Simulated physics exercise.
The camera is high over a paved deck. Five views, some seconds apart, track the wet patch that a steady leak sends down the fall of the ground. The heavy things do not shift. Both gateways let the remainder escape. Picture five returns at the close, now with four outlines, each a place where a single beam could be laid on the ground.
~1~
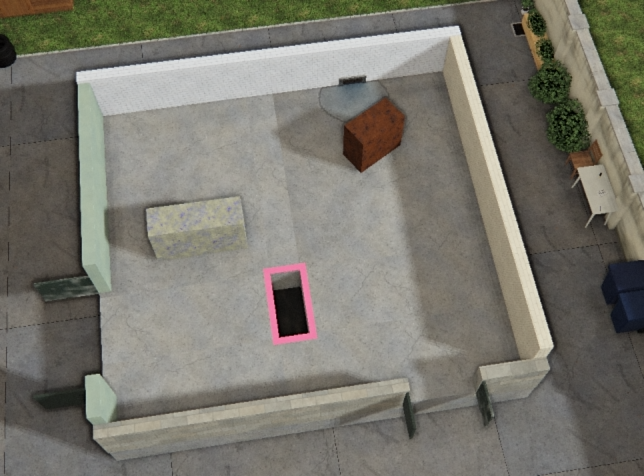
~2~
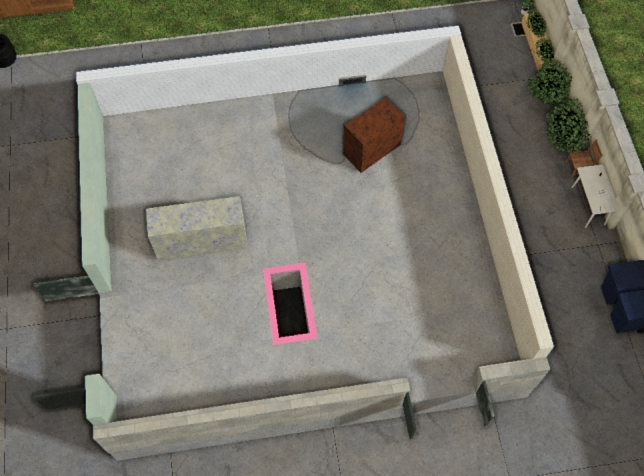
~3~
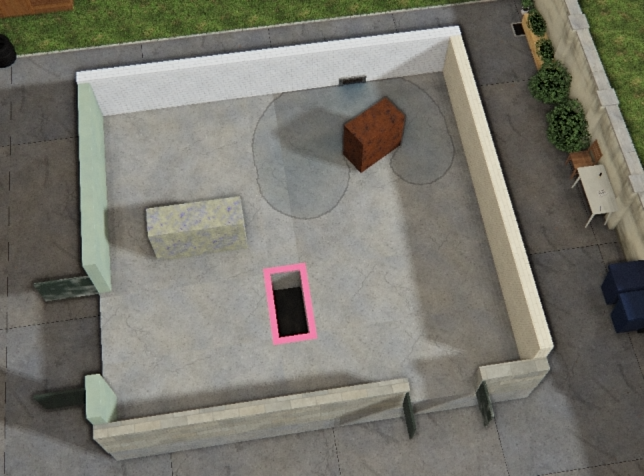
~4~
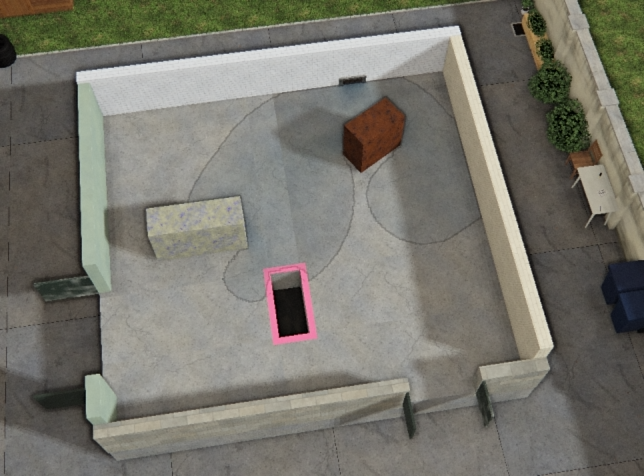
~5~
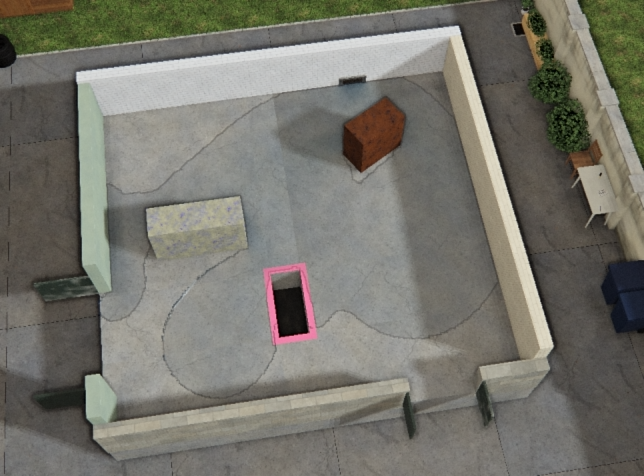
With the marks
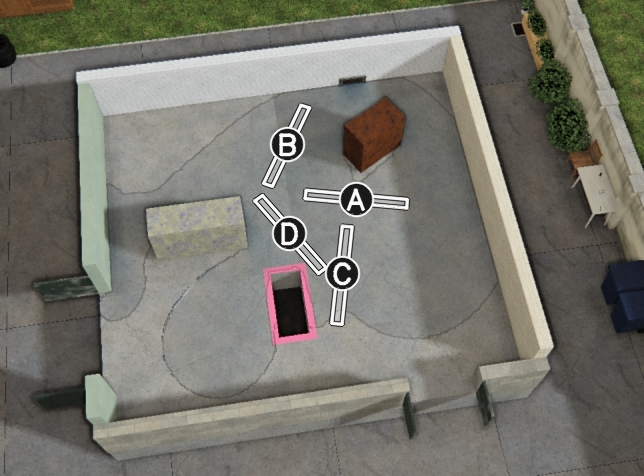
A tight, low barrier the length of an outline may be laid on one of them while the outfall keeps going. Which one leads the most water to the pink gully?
I would pick spot B.
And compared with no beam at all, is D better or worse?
Worse.
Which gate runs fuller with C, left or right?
More leaves on the left.
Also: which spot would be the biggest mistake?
It is D.
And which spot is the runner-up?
It is C.
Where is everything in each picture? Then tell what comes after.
Outfall at (352, 80); pink gully at (290, 303); open gate at (114, 342); open gate at (438, 385); front seen at (326, 108), 2 % of the ground wet; pink gully still dry, in the first picture.
Front seen at (308, 148), 8 % of the ground wet; pink gully still dry, in the second picture.
Front seen at (270, 201), 17 % of the ground wet; pink gully still dry, in the third picture.
Front seen at (255, 296), 34 % of the ground wet; pink gully taking water, in the fourth picture.
Front seen at (198, 380), 59 % of the ground wet; pink gully taking water, in the fifth picture.
On the marked copy, A from (305, 194) to (407, 203); B from (268, 184) to (305, 106); C from (336, 323) to (347, 226); D from (258, 198) to (322, 270).
With A, about 18 % of the stream goes into the pink gully, about 79 % out by the gates.
With B, about 37 % of the stream goes into the pink gully, about 61 % out by the gates.
With C, about 25 % of the stream goes into the pink gully, about 73 % out by the gates.
With D, about 7 % of the stream goes into the pink gully, about 91 % out by the gates.
